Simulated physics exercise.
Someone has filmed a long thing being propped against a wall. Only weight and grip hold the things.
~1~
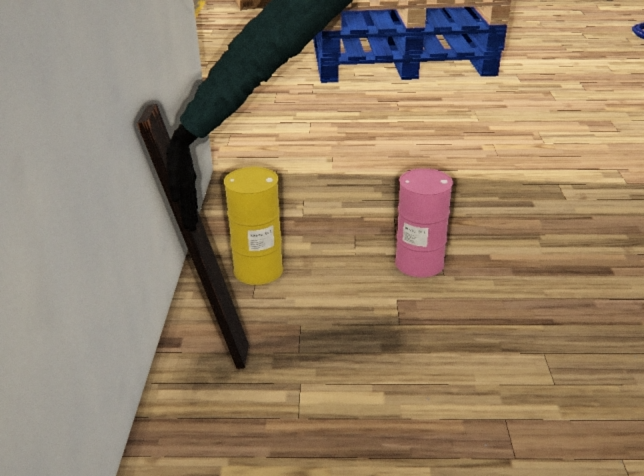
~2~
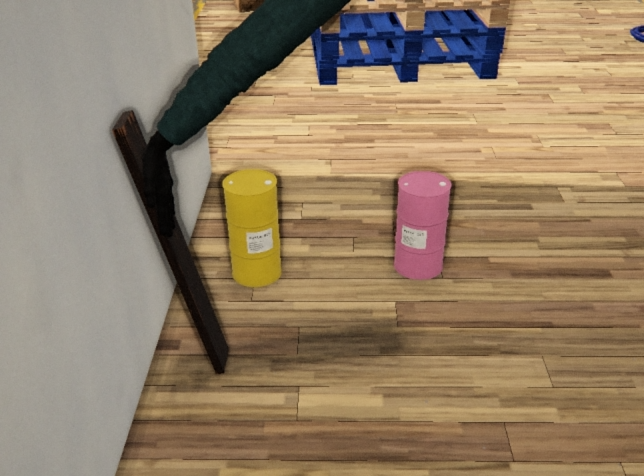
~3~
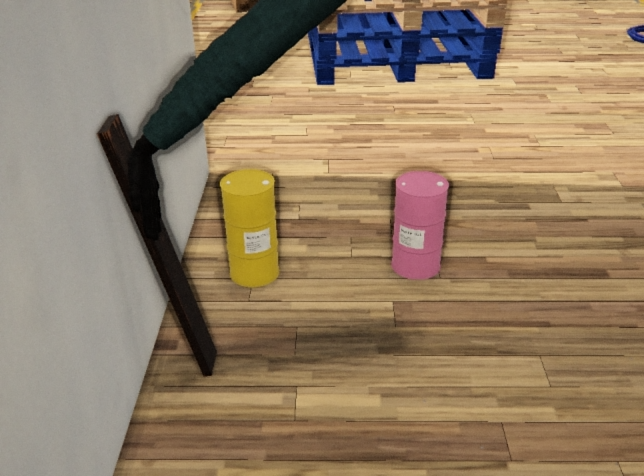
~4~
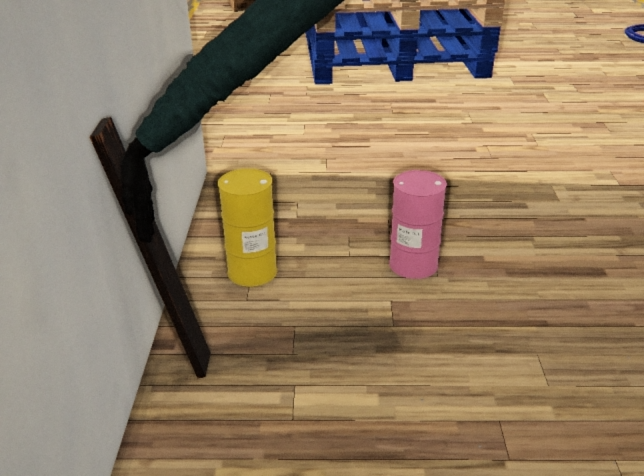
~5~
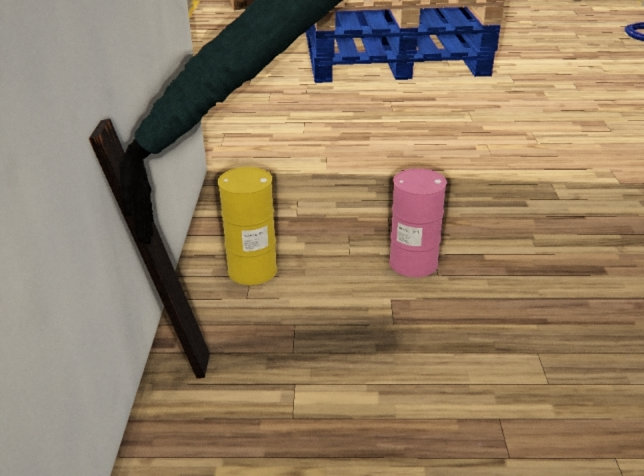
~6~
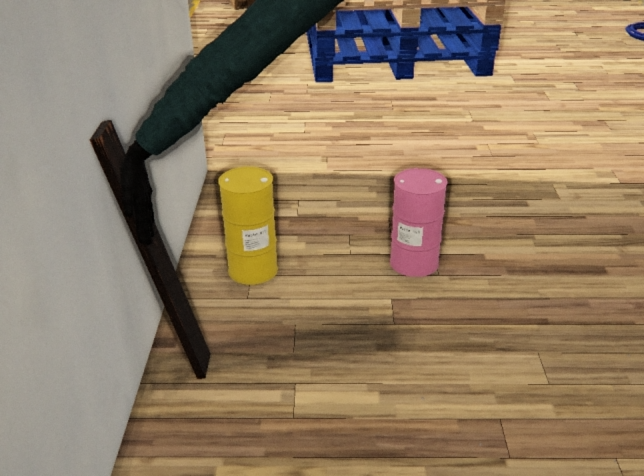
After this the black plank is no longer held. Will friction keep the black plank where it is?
Outcome: The plank holds.
Then, 0.20 s after the last picture, nothing has stirred.
Then, 0.70 s after the last picture, black plank resting near (158, 262).
At rest, all 3 in place. Seen from the same camera at the end, black plank near (158, 262). The plank remains leaning.
